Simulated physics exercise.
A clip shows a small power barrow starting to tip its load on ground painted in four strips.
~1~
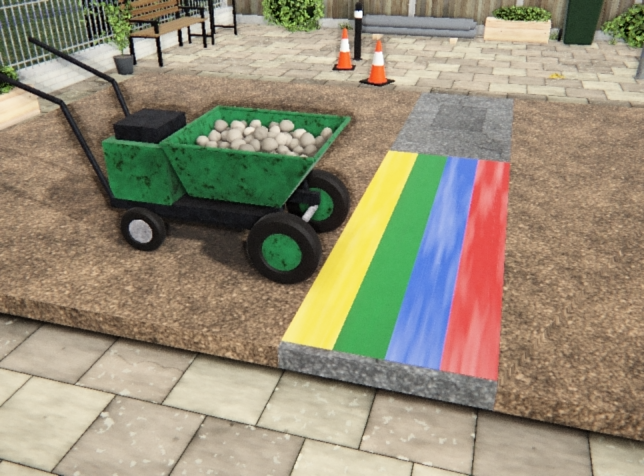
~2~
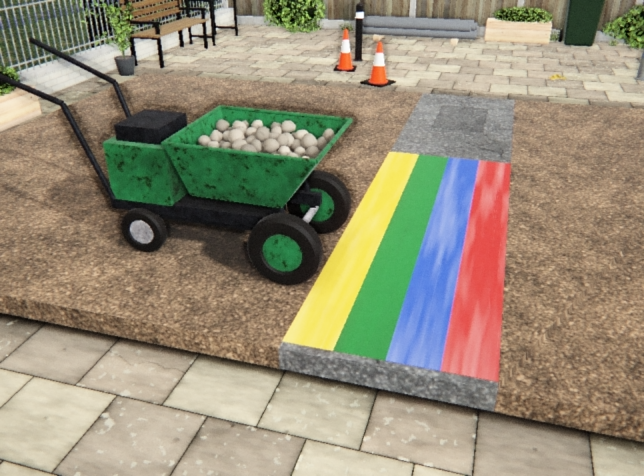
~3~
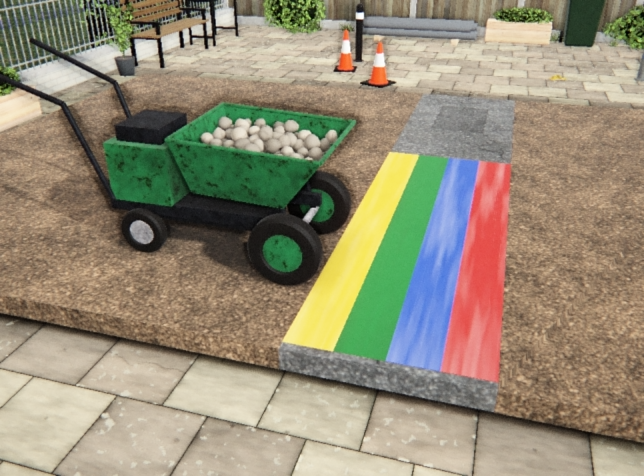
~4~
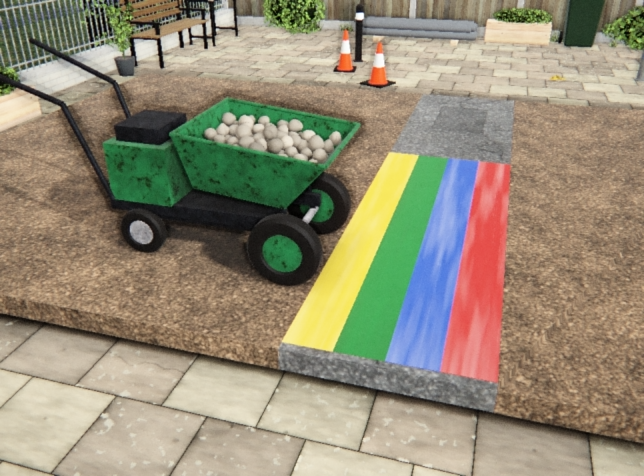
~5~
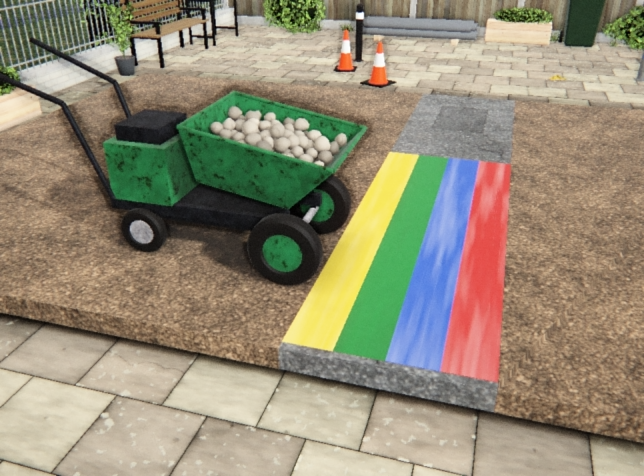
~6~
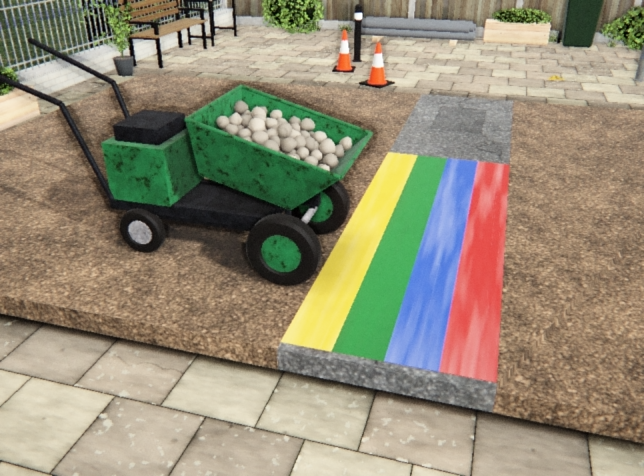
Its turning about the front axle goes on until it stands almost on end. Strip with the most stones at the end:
Blue strip.
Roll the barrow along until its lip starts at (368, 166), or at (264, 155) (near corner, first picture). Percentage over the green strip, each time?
You'd get 0 in a hundred the first time and 40 in a hundred the second.
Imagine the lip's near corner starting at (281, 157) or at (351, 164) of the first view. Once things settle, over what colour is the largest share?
Try one: Green; try two: The strip in red.
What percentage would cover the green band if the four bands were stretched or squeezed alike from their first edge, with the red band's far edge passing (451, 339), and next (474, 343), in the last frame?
Shares in turn: 0 %; 0 %.
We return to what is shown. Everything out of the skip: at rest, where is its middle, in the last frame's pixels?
About (451, 271).
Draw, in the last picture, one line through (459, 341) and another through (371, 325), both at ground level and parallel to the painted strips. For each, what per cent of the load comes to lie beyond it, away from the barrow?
Roughly 30 per cent, then roughly 70 per cent.
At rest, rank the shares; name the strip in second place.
In second place: The red strip.
Shortly afterwards, skip tipped steeply; the whole lot in the skip.
Next, skip tipped right over; the bulk in the skip; only a few over the green strip; a little over the blue strip; only a few falling.
Some moments later, skip tipped right over; near a quarter in the skip; a little over the green strip; near a third over the blue strip; near a quarter over the red strip; a little off the paint.
In the end, skip tipped right over; near a quarter in the skip; none at all over the yellow strip; a little over the green strip; near a third over the blue strip; near a quarter over the red strip; a little off the paint.
